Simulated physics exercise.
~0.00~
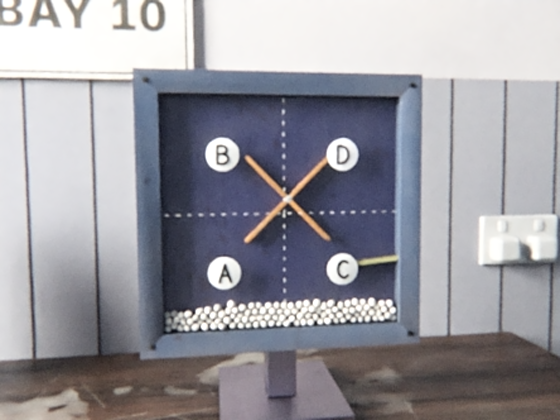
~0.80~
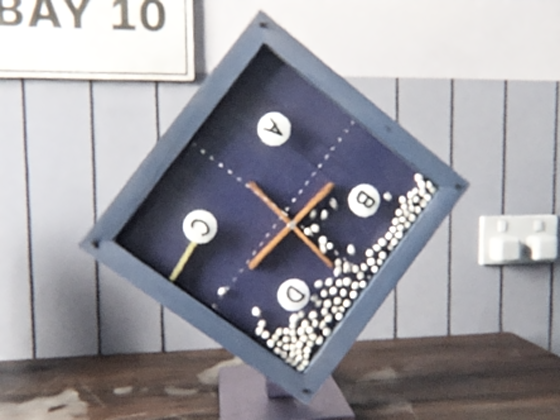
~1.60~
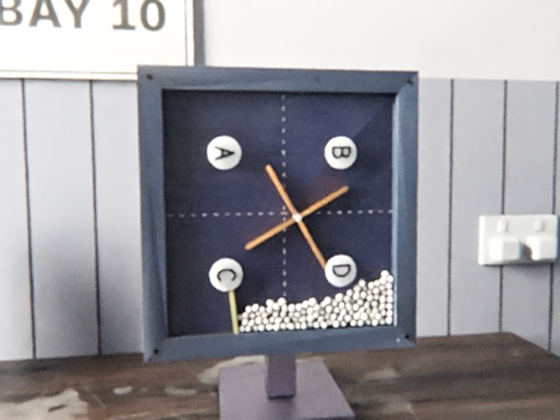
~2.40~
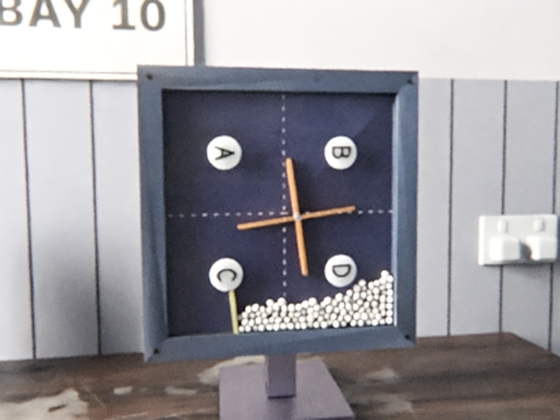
Square blue case of white balls spinning anticlockwise, then stopping upright with balls heaped toward lower right while the orange cross keeps turning.
